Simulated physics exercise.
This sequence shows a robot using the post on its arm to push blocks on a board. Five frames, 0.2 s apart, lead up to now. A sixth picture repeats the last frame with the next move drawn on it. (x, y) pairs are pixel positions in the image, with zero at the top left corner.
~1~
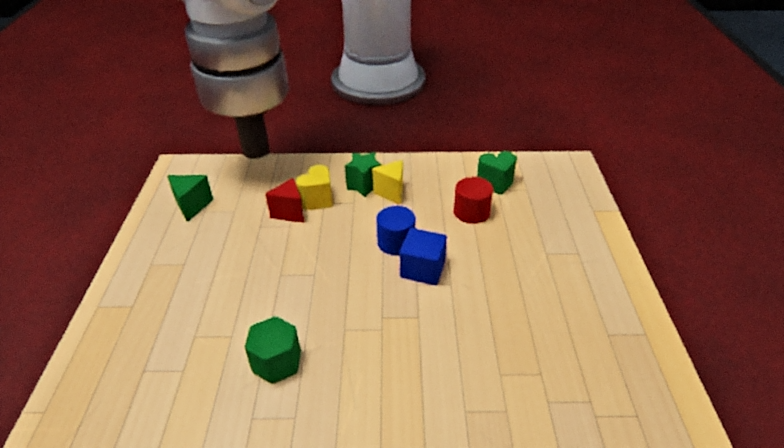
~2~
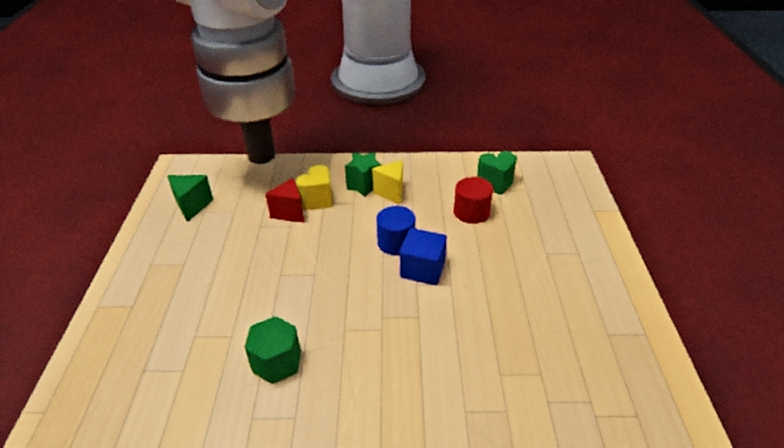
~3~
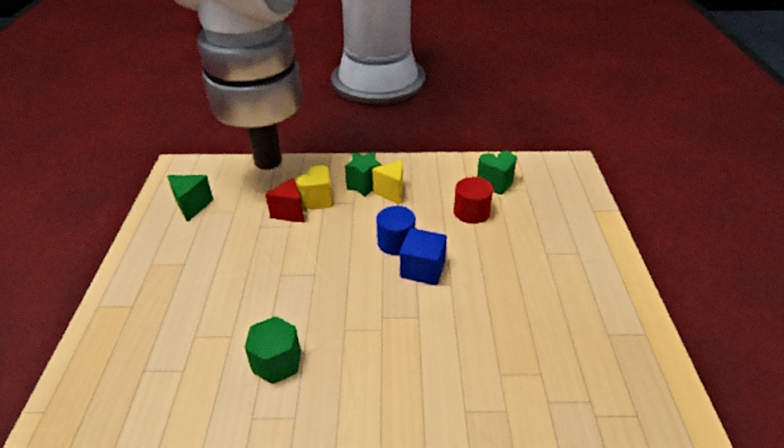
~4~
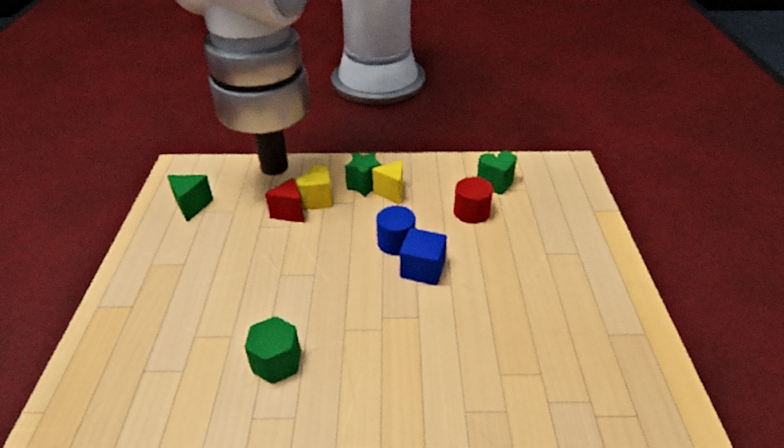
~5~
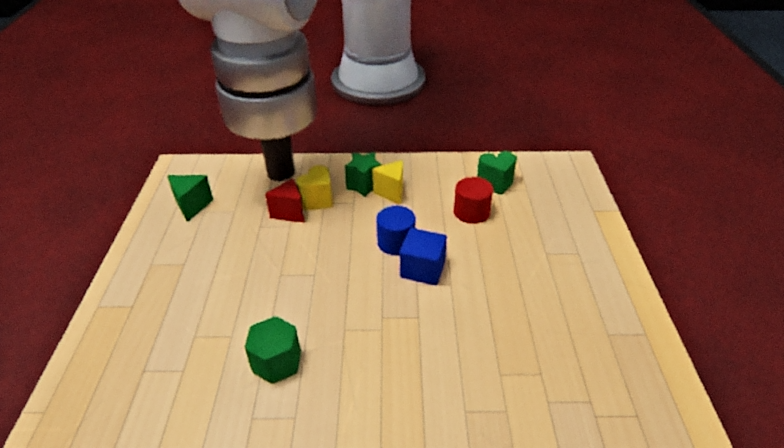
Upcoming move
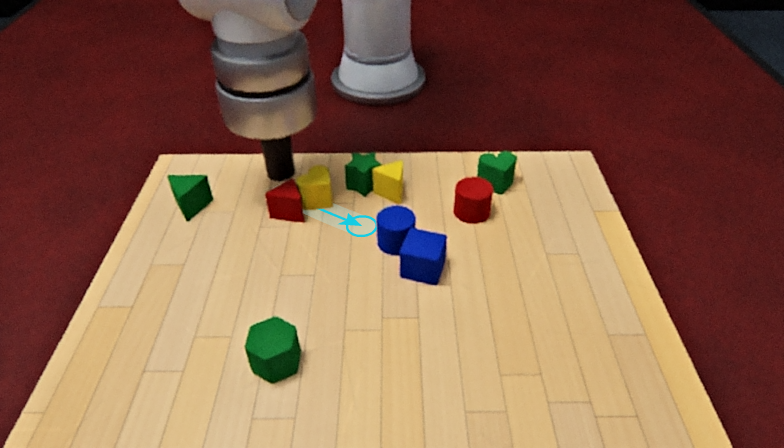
On a wooden board, the robot post moves slightly right and nearer the red block.
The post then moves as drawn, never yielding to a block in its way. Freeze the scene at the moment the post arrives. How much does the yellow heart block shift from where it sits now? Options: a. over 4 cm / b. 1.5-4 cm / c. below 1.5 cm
a - over 4 cm.
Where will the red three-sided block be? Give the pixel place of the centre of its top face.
Around (298, 197).
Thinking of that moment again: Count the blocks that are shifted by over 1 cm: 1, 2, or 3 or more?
Counting only shifts above 1 cm, I get two blocks.
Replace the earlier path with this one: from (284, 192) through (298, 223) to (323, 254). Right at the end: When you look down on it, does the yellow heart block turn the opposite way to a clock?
Going by the path, yes.
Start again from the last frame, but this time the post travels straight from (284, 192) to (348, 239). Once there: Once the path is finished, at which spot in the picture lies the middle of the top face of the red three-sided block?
I'd say the red three-sided block ends with its top centre at (295, 206).
The line goes from (284, 192) via (321, 209), ending at (362, 226).
On the path given first. One third of the way, post (306, 185); red three-sided block (292, 195), turned 55° clockwise; yellow heart block (331, 180), turned 30° anticlockwise.
Two thirds of the way, post (333, 197); red three-sided block (298, 197), turned 85° clockwise; yellow heart block (359, 186), turned 50° anticlockwise.
At the end, post (361, 207); red three-sided block (298, 197), turned 85° clockwise; yellow heart block (379, 188), turned 85° anticlockwise; blue cylinder unmoved.
